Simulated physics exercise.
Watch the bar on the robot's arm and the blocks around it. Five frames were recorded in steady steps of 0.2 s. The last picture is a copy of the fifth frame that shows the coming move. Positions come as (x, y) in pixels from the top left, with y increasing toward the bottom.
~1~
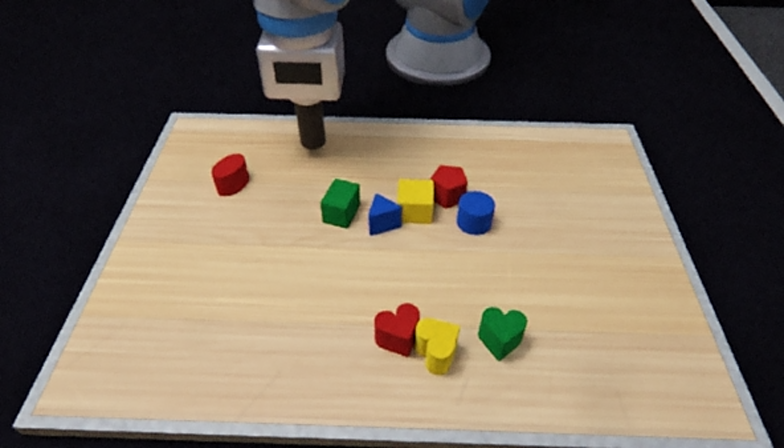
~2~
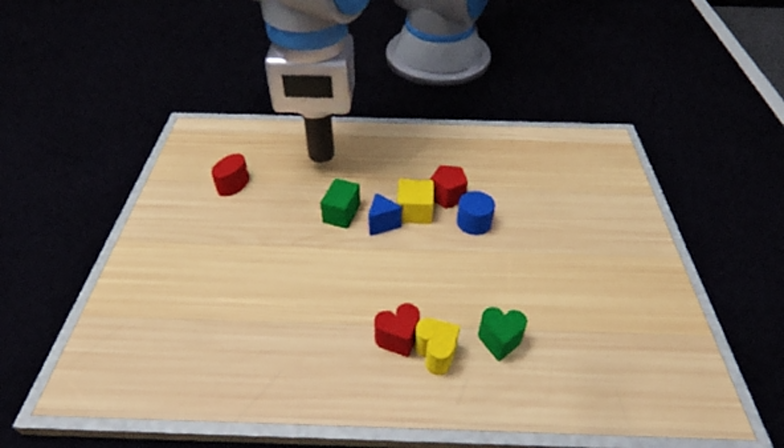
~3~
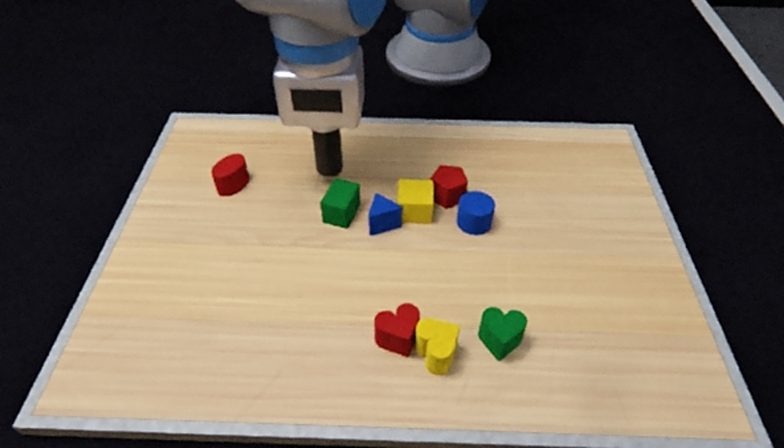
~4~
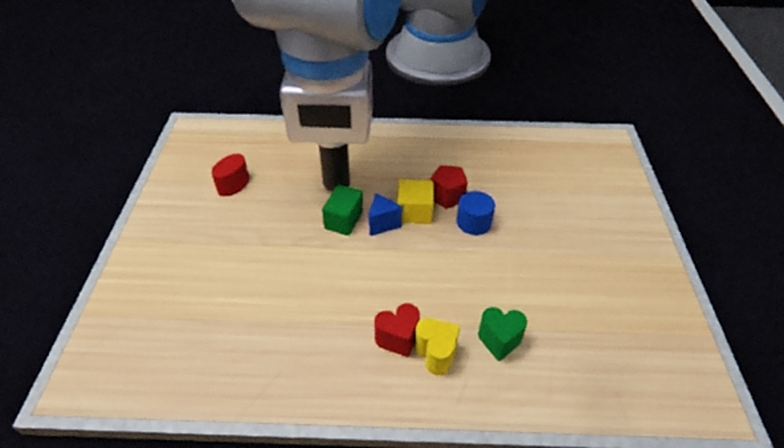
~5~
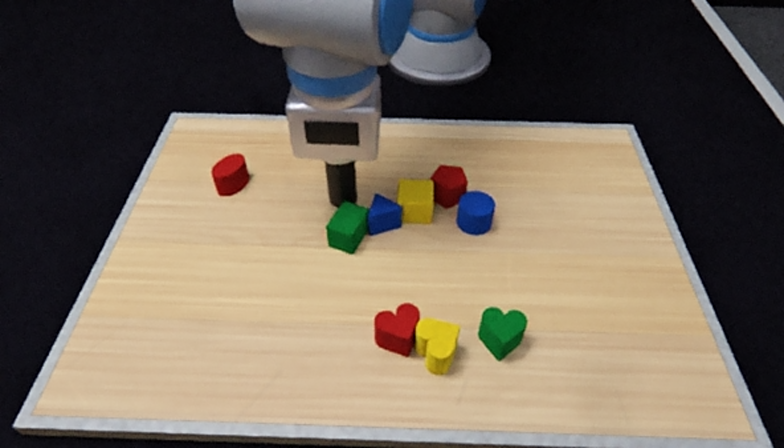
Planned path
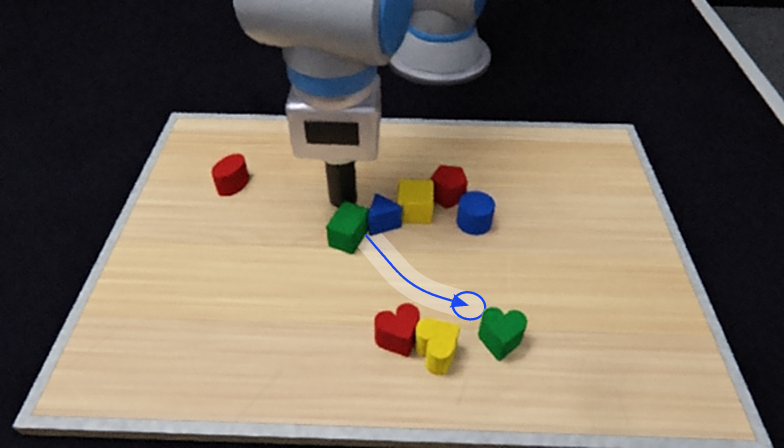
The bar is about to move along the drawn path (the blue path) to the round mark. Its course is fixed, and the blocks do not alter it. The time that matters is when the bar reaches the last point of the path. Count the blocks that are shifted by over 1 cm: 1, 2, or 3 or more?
By the end of the path, two blocks have moved more than about a centimetre.
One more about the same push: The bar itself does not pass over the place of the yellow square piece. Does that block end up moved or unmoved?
Right where it was.
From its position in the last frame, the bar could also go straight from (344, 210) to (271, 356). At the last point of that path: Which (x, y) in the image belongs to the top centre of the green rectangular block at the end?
Around (351, 251).
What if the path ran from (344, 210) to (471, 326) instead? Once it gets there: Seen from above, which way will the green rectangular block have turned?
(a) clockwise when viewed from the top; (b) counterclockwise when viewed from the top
a - clockwise when viewed from the top.
The drawn path runs from (344, 210) via (374, 245) and (411, 283), ending at (469, 306).
On the path given first. One third of the way, bar (375, 235); green rectangular block (355, 249), turned 70° clockwise; blue triangle (396, 214), turned 55° anticlockwise.
Two thirds of the way, bar (412, 273); green rectangular block (359, 256), turned 110° clockwise; blue triangle (396, 214), turned 55° anticlockwise.
At the end, bar (471, 295); green rectangular block (359, 256), turned 110° clockwise; blue triangle (396, 214), turned 55° anticlockwise; yellow square piece not moved; green heart block not moved.
